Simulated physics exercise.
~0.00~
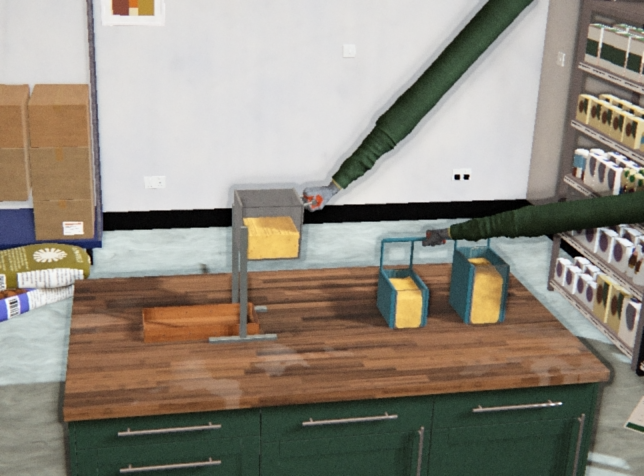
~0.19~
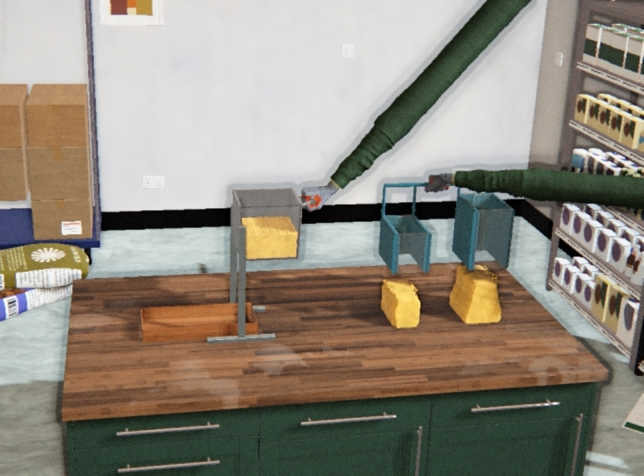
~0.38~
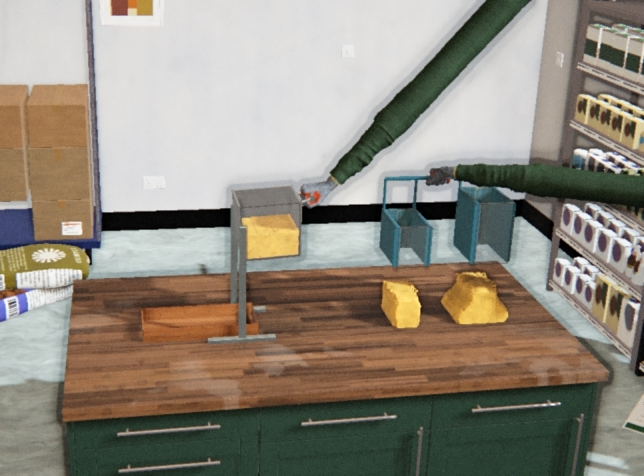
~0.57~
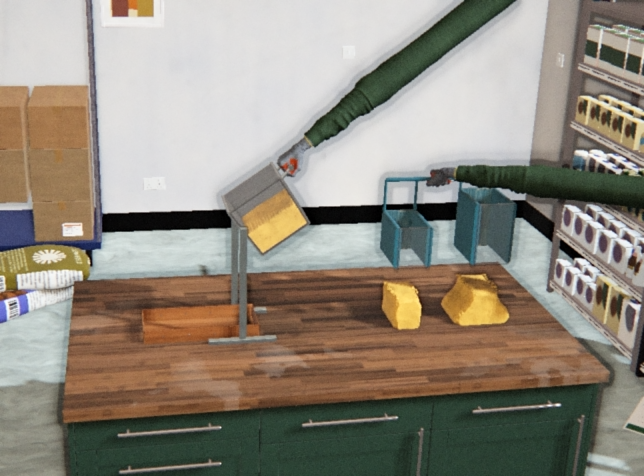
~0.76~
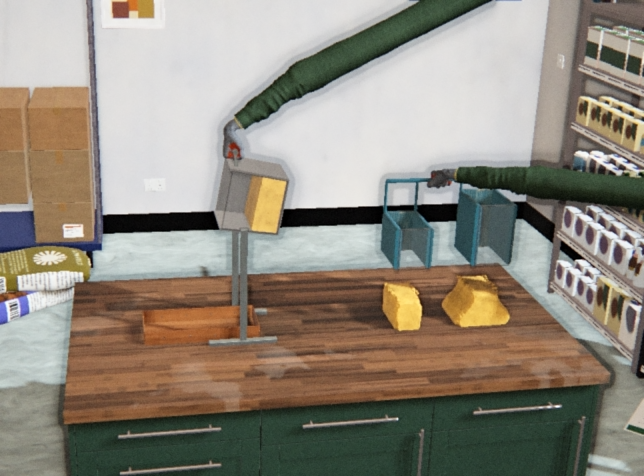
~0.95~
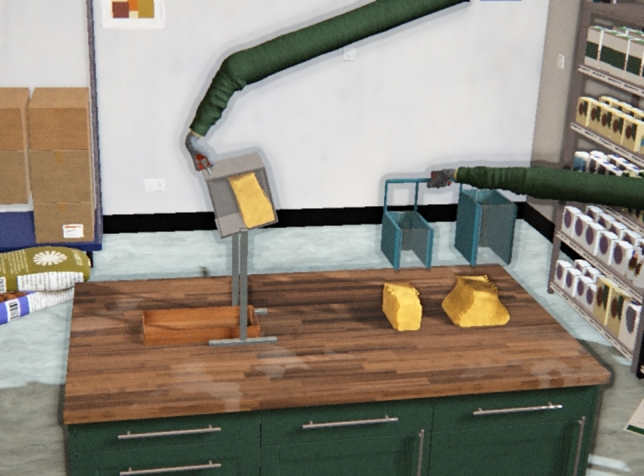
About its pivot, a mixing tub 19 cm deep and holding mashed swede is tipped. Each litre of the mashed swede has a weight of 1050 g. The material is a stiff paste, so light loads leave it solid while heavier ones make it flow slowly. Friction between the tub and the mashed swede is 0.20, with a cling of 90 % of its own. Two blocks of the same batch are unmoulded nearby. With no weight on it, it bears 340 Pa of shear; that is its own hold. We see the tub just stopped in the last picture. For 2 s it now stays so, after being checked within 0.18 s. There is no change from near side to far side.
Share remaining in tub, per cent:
Near 54 percent.
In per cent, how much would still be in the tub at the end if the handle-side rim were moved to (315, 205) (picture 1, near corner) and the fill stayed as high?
Roughly 50 %.
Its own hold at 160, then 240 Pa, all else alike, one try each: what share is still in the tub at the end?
First 40 %, second 45 %.
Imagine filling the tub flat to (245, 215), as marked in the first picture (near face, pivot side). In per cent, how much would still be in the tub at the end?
In that case, around 35 percent.
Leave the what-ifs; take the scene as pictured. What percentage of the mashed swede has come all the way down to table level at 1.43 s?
By then close to 35 % is down.
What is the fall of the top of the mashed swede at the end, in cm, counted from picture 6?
12 cm.
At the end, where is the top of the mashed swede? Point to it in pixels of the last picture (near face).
Roughly at pixel (255, 210).
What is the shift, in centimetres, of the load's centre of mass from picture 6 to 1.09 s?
Measured shift, roughly 7 cm.
After 1.09 s, the tub is at 104 degrees and holds 99 %.
After 1.26 s, the tub is at 104 degrees and holds 59 %.
After 1.43 s, the tub is at 104 degrees and holds 54 %.
After 1.60 s, the tub is at 104 degrees and holds 54 %.
After 2.95 s, the tub is at 104 degrees and holds 54 %.
